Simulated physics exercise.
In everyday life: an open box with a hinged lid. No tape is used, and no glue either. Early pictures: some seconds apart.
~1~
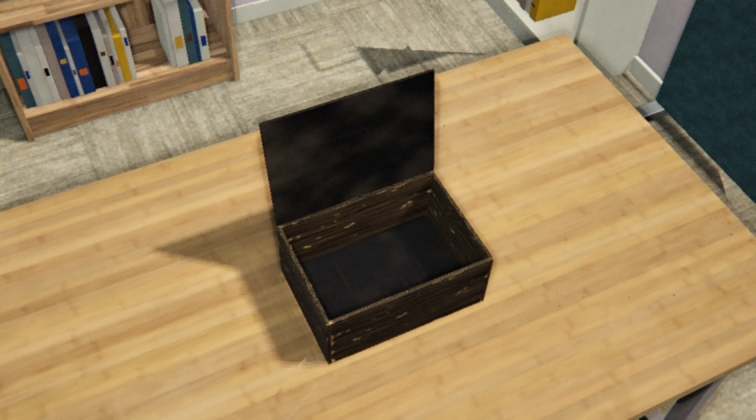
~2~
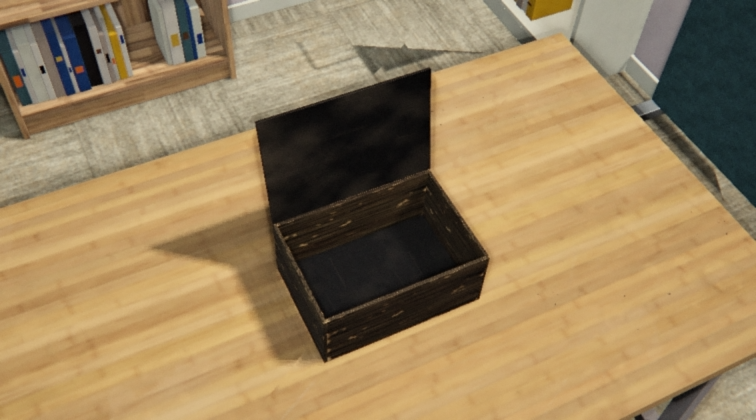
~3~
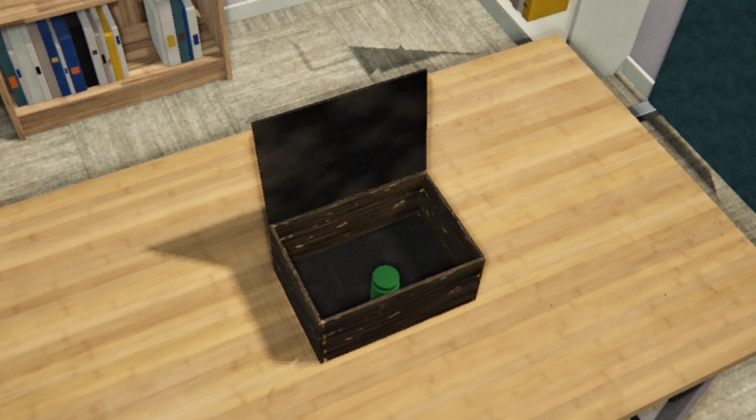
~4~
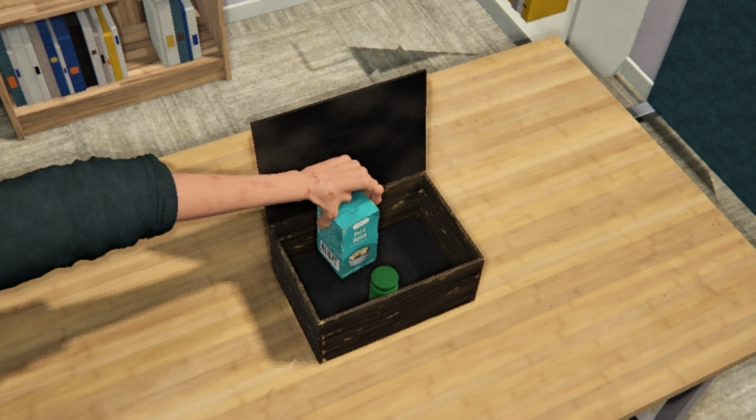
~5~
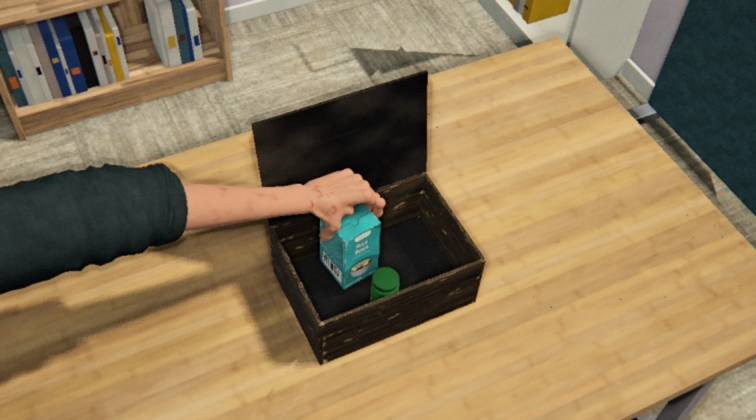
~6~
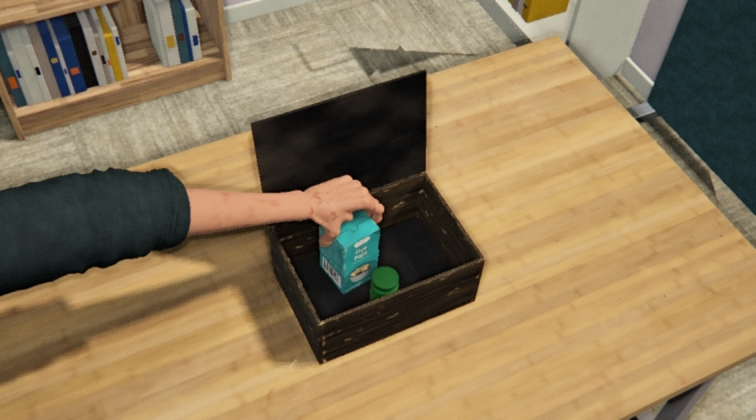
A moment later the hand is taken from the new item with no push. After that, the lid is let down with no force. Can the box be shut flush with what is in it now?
The lid is not fully lowered.
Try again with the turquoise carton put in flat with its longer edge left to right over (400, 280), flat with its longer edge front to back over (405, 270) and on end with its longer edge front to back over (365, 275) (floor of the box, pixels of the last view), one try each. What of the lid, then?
The lid lowers completely the first time, lowers completely the second time and is kept raised the third time.
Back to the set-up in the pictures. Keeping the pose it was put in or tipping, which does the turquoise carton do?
After all that, it keeps its set angle.
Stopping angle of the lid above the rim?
Lid angle from rim - close to 45°.
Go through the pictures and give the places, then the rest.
The last thing is not in view yet, in the first picture.
The last thing is not in view yet, in the second picture.
The last thing is not in view yet; green shaker (385, 291), in the third picture.
Still above its spot; turquoise carton (347, 231); green shaker (384, 292), in the fourth picture.
Still above its spot; turquoise carton (349, 242); green shaker (384, 293), in the fifth picture.
In place under the hand; turquoise carton (349, 248); green shaker (384, 292), in the sixth picture.
Then, 1.20 s after the last picture, lid starting down.
Then, 1.60 s after the last picture, lid 60° above the rim.
At rest, lid 46° above the rim; both in place. Seen from the same camera at the end, turquoise carton near (349, 248).
